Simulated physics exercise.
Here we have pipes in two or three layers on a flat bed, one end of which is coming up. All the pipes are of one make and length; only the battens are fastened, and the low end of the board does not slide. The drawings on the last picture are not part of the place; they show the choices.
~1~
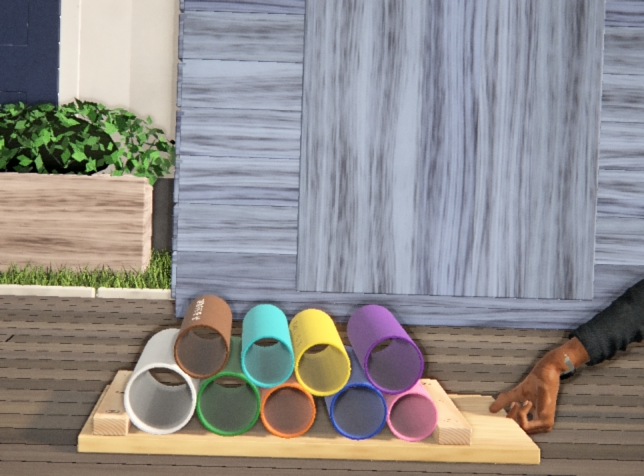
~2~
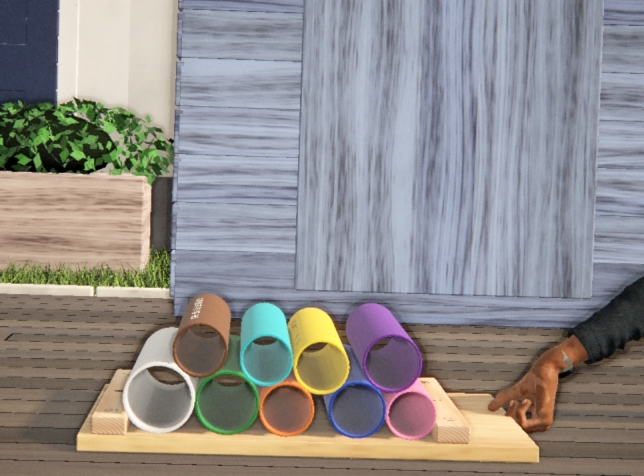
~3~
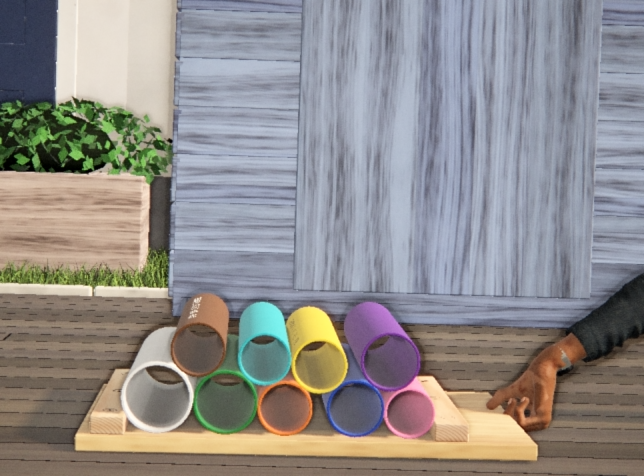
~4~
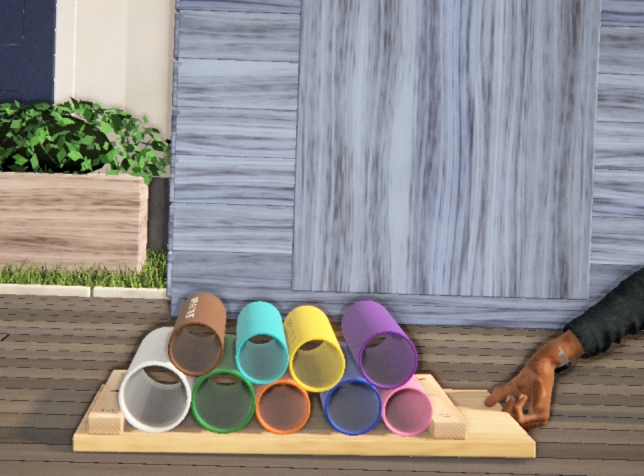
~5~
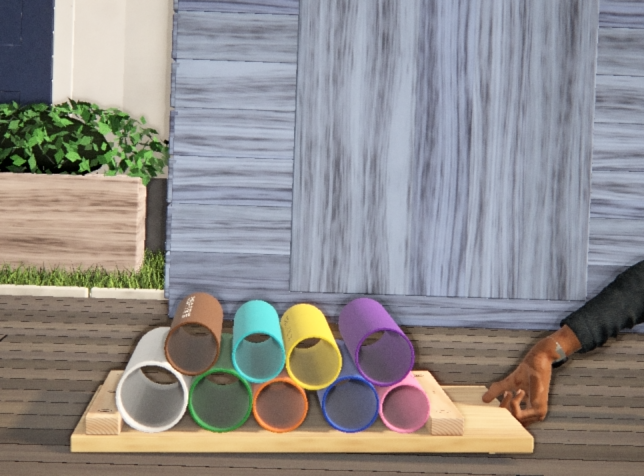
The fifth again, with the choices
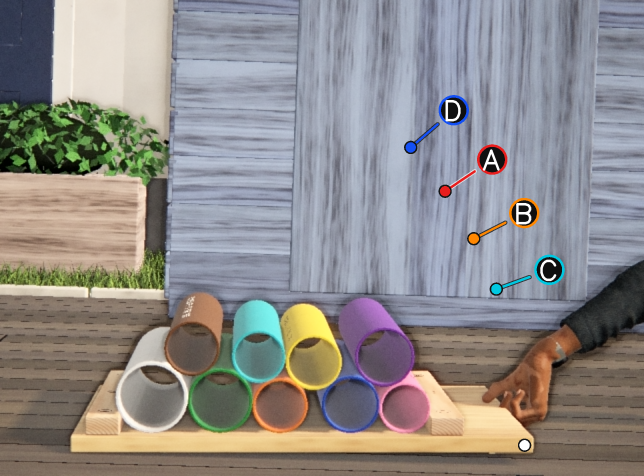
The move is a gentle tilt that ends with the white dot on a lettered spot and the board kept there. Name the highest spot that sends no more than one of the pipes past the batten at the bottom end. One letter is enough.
The highest mark that will do is B.
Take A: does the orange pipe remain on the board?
The orange pipe: Yes.
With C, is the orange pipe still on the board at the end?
The orange pipe: Yes.
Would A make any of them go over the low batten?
Yes, at A.
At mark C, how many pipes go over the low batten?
At C the number is none.
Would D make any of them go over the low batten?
At D: Yes.
On the marked copy, A at (445, 191); B at (474, 238); C at (496, 289); D at (411, 148); the white dot at (525, 445).
Taking B. A third of the way, board at 17°.
Two thirds of the way, board at 29°.
When it is over, board at 29°, none over the low batten.
As for the rest, A four over the low batten (purple, turquoise, yellow, brown); C none over the low batten; D six over the low batten.
